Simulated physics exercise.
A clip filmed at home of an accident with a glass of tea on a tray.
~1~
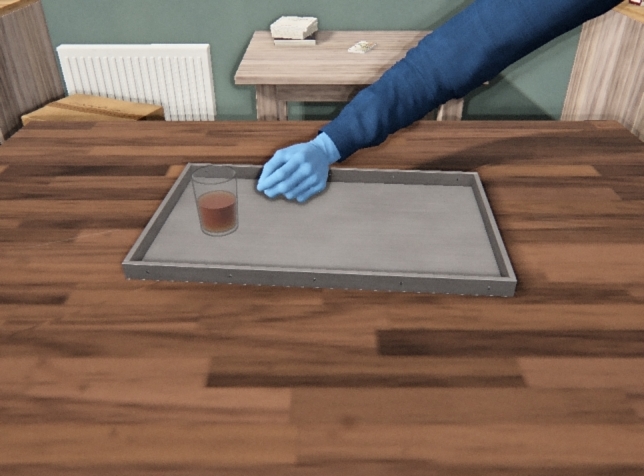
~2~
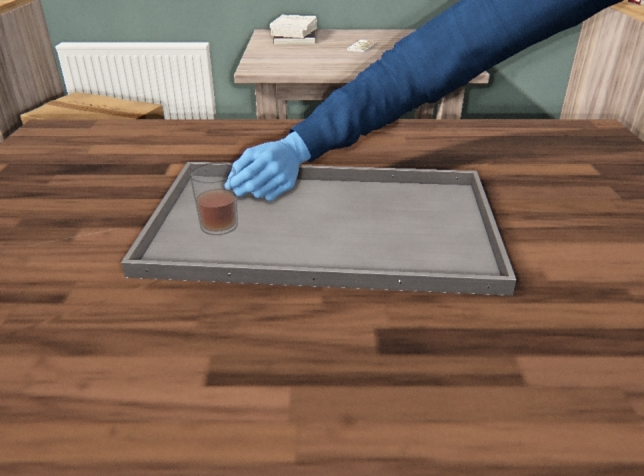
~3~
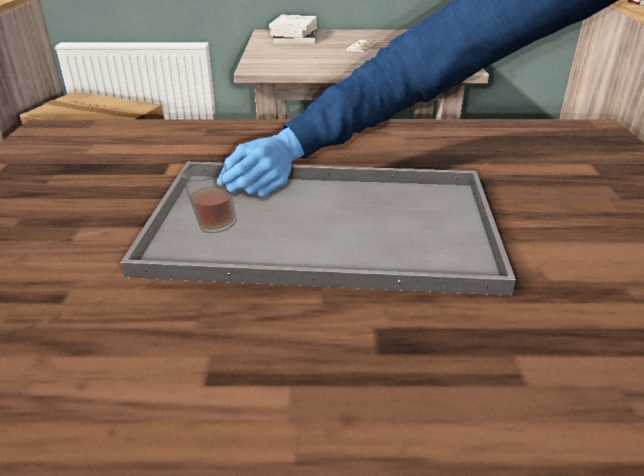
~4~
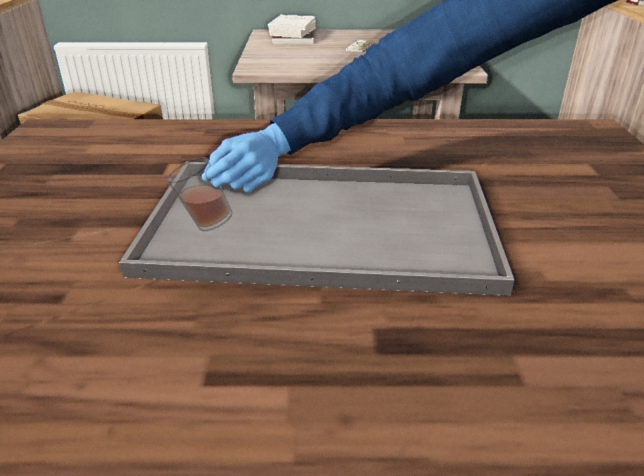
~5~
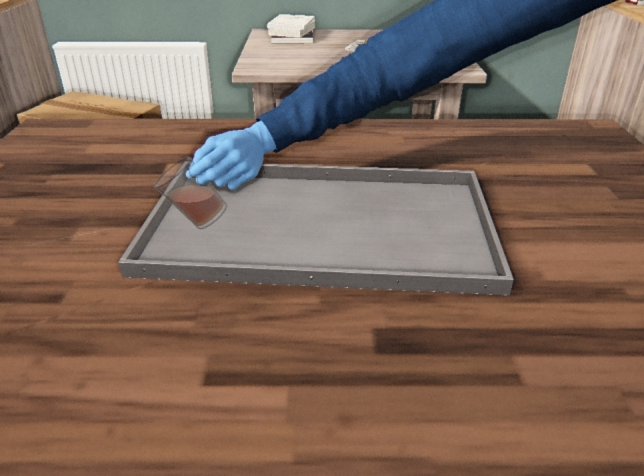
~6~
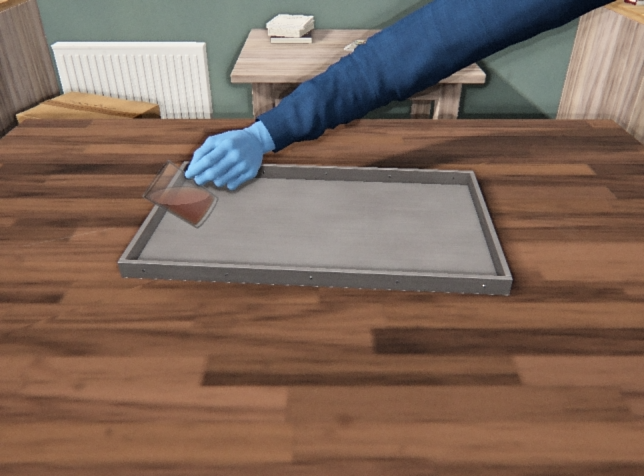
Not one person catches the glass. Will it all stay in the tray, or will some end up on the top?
Some ends up on the top.
Shortly, the glass lies across the rim; the puddle covers about as much as a plate; it has landed past the rim.
Then, the puddle covers about as much as a tray; it has landed past the rim.
At the finish, the puddle covers about as much as a tray; it has landed past the rim.
